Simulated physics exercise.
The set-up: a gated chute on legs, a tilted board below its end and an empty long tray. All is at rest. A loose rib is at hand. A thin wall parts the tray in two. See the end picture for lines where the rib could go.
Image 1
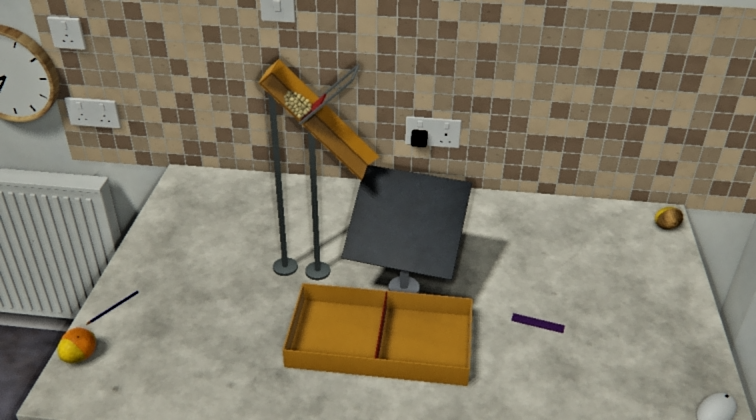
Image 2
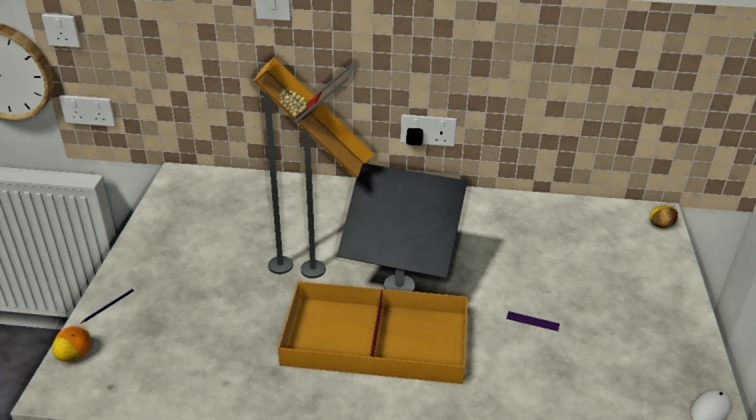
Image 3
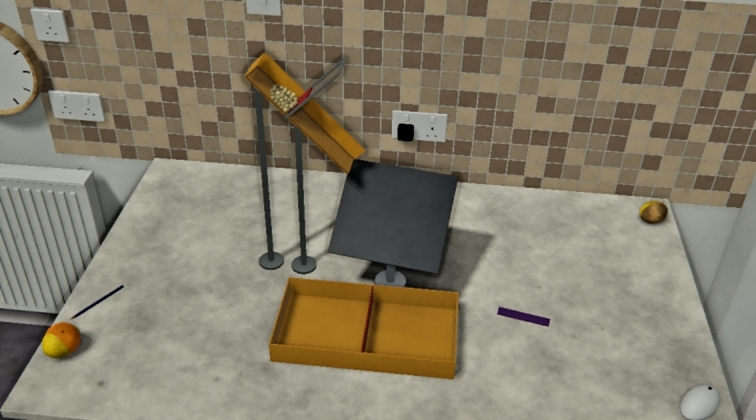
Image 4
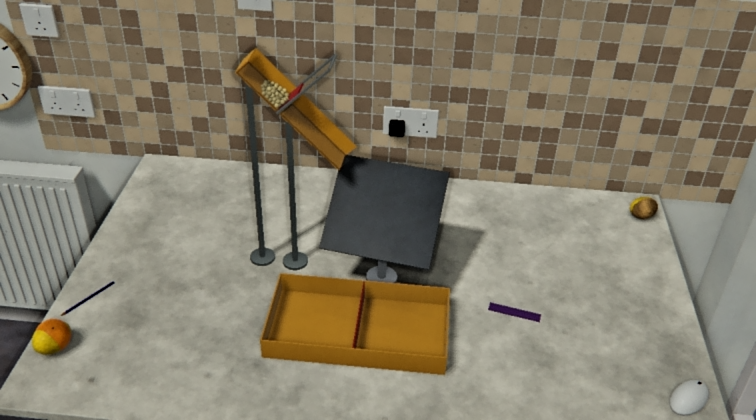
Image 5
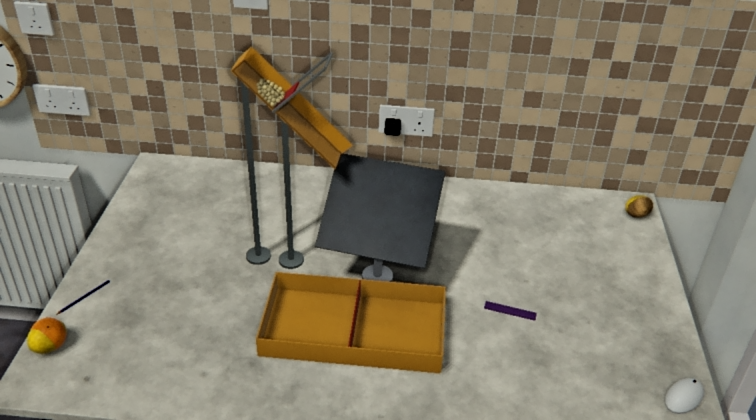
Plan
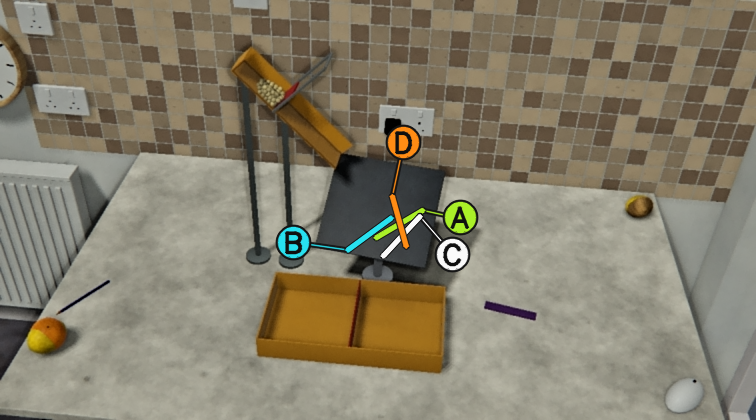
Orange chute on tall legs holding pale beans above a tilted dark board and divided tray, nothing moving but the slightly drifting view.
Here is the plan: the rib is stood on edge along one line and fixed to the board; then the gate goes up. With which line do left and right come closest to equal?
The answer is line C.
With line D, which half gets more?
Right.
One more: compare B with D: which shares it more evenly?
That would be B.
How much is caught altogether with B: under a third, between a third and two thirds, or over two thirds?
Over two thirds.
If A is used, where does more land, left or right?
Left.
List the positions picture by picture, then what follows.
The first picture shows load behind the gate at (296, 105), soya beans; lip of the chute at (364, 173), sloping fairly steeply.
The second picture shows middle of the board at (402, 218), tilted fairly steeply; middle of its low edge at (391, 267); of its high edge at (413, 171).
The third picture shows front corners of the tray at (269, 344) and (455, 362); front end of its middle wall at (361, 353); gate still shut at (306, 96).
The fourth picture shows middle of the load at (273, 95); lip at (342, 163).
The fifth picture shows middle of the load at (269, 93); lip at (338, 162).
On the marked copy, line A from (422, 210) to (376, 237); line B from (391, 218) to (347, 249); line C from (420, 216) to (383, 255); line D from (392, 196) to (406, 246).
With A, of what is caught, most in the left half, about a quarter in the right.
With B, of what is caught, most in the left half, about a quarter in the right.
With C, of what is caught, about half in the left half, about half in the right.
With D, of what is caught, a stray few in the left half, nearly all in the right.
